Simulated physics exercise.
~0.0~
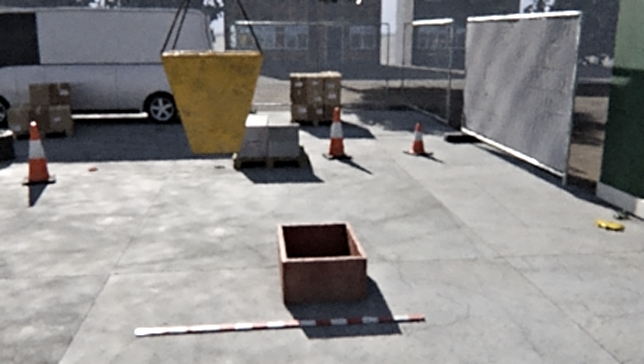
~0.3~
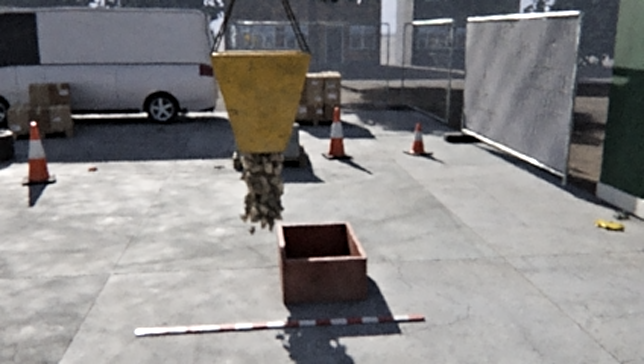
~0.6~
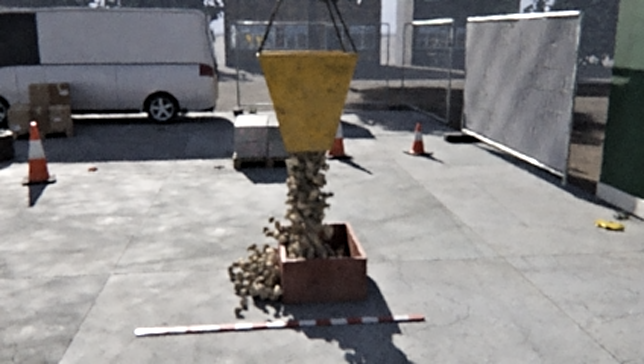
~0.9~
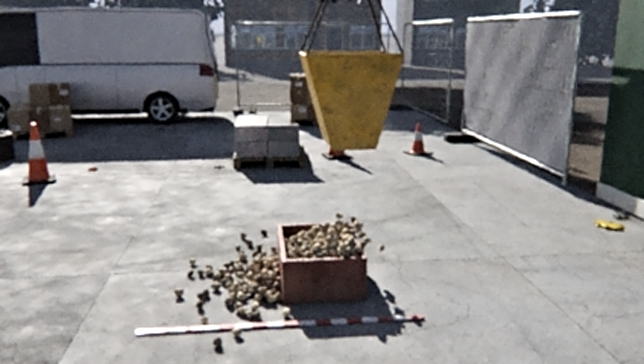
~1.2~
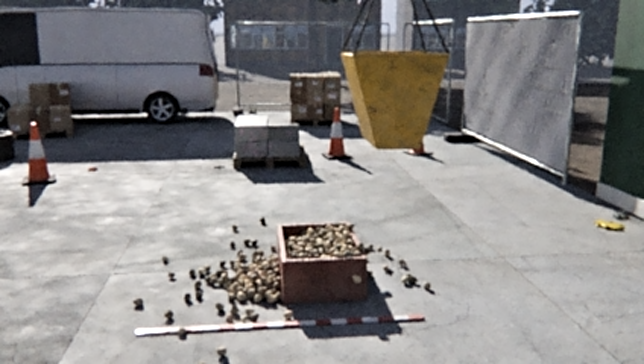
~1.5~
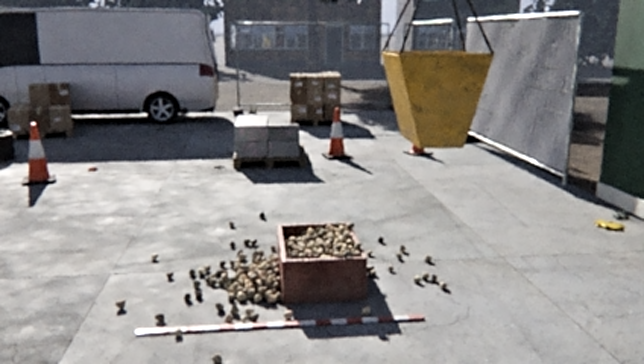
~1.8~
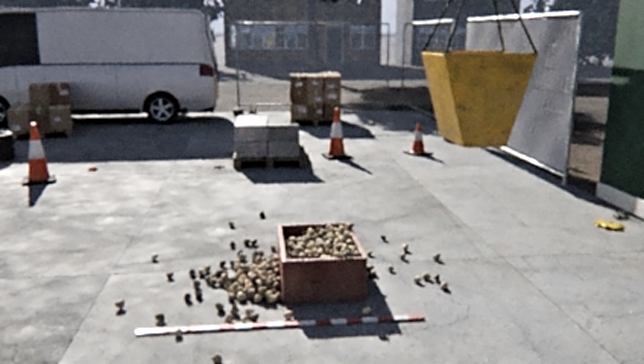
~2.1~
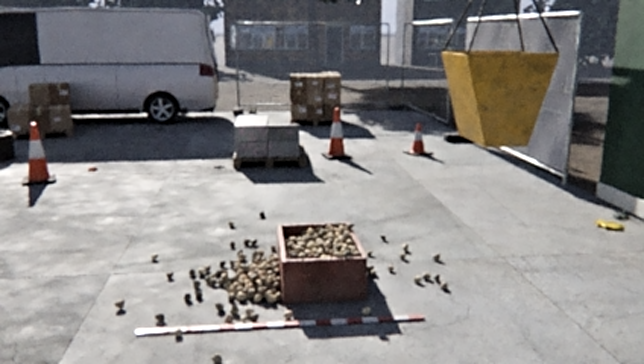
We see a yellow hopper hanging over a paved yard, moving right and pouring stones around and into a reddish open bin. It empties and continues right, leaving the bin filled, a heap against its left side and a few stones scattered to the right.
